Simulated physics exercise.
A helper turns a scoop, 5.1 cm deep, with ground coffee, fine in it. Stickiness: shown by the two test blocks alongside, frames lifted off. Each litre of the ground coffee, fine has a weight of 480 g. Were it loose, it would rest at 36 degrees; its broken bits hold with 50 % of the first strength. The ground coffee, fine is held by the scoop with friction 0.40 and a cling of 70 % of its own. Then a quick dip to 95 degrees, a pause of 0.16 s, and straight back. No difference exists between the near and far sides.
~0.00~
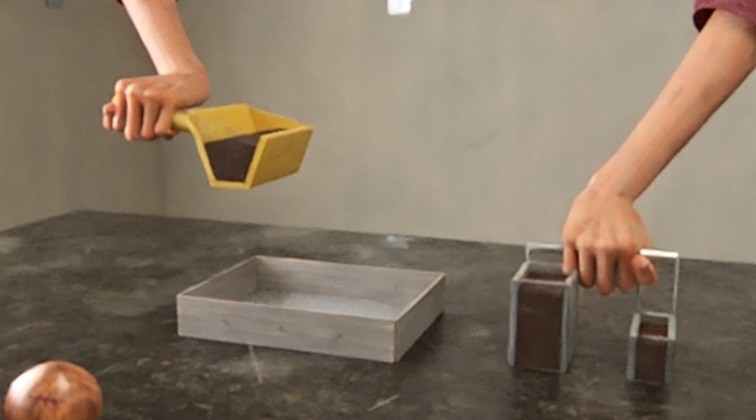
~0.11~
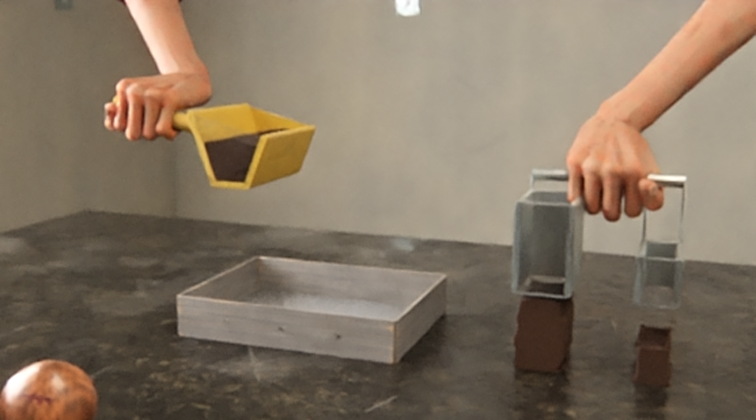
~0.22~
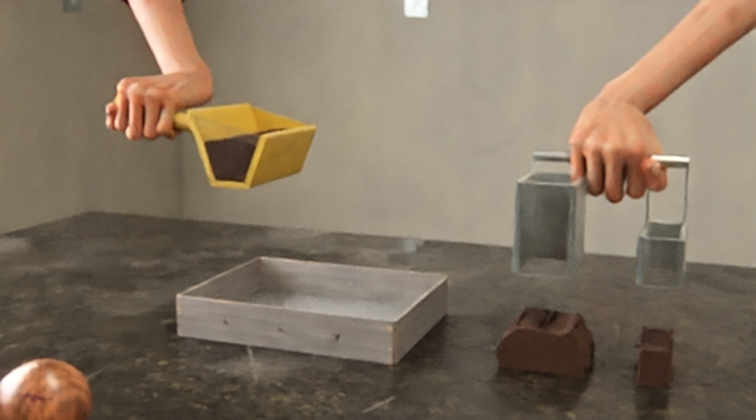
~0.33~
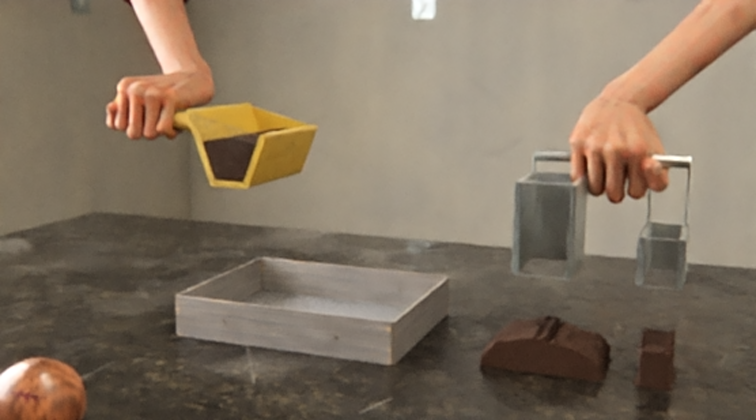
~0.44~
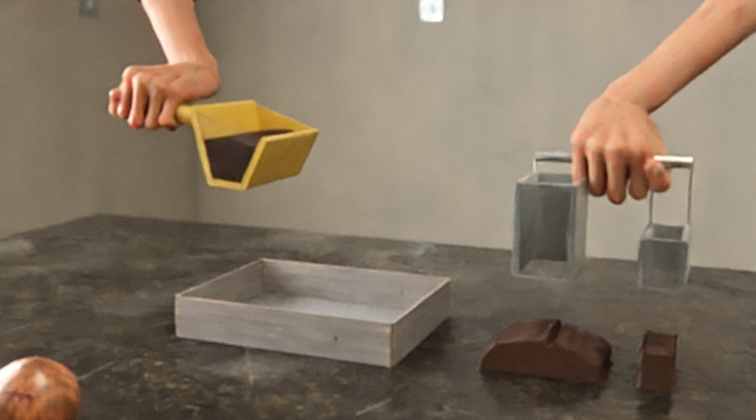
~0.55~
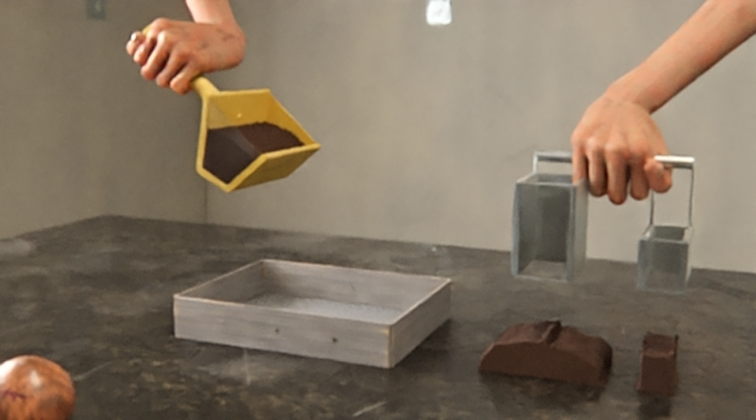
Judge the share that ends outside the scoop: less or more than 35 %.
I'd say it goes past the 35 % mark.
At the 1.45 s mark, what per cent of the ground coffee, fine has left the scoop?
Estimated share: Around 55 percent.
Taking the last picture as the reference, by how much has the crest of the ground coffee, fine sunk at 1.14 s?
Roughly 2.0 cm.
After 0.82 s, the scoop is at 92 degrees and 0 % has left it.
After 1.14 s, the scoop is at 86 degrees and 51 % has left it.
After 1.45 s, the scoop is at 9 degrees and 53 % has left it.
After 1.77 s, the scoop is at 0 degrees and 53 % has left it.
After 1.88 s, the scoop is at 0 degrees and 53 % has left it.
